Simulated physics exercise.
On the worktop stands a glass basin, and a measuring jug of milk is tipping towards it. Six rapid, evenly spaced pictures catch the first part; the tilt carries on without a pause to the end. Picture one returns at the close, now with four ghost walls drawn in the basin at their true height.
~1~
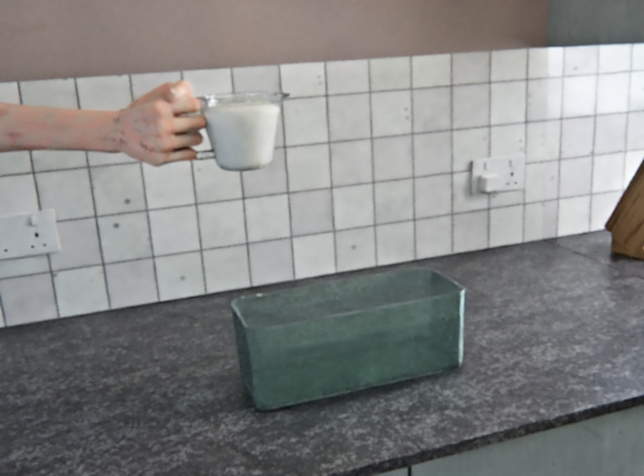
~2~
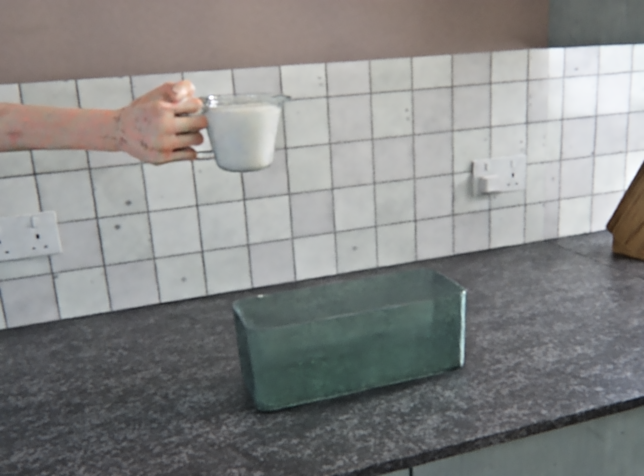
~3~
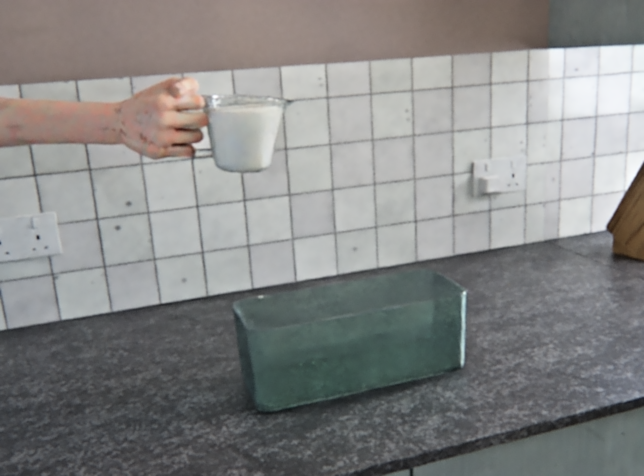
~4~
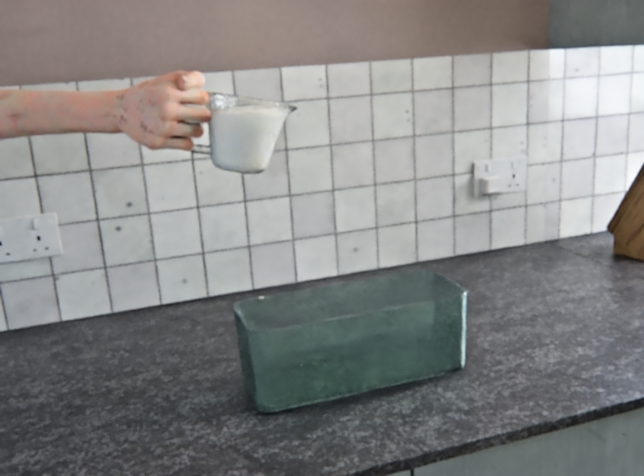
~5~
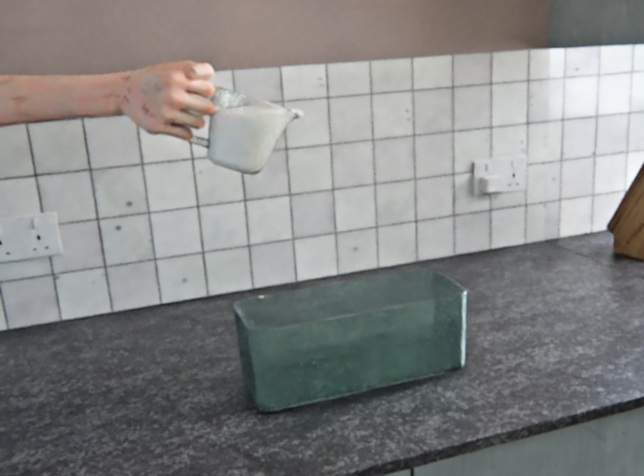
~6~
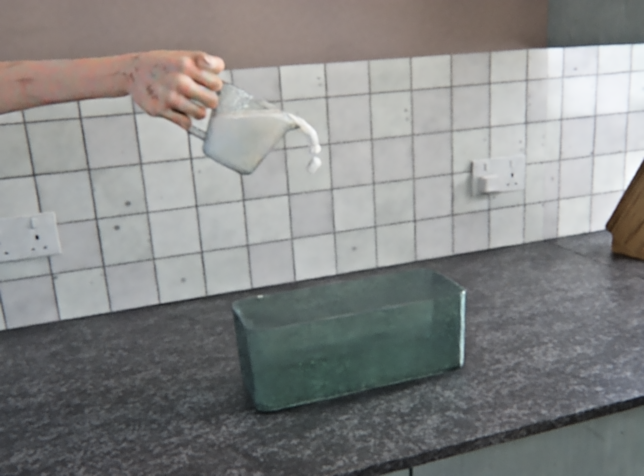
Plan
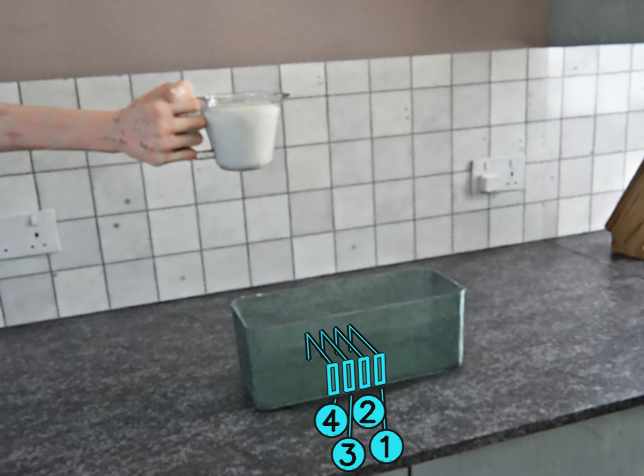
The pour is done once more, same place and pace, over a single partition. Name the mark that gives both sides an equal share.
Best: 1.
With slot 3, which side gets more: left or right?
The right one.
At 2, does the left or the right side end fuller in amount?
More ends on the right.
On the marked copy, 1 at (381, 388); 2 at (366, 392); 3 at (351, 395); 4 at (335, 399).
With 1, about 50 % ends left of the wall and 46 % right of it; 4 % is lost outside.
With 2, about 22 % ends left of the wall and 75 % right of it; 3 % is lost outside.
With 3, about 11 % ends left of the wall and 86 % right of it; 3 % is lost outside.
With 4, about 10 % ends left of the wall and 87 % right of it; 3 % is lost outside.
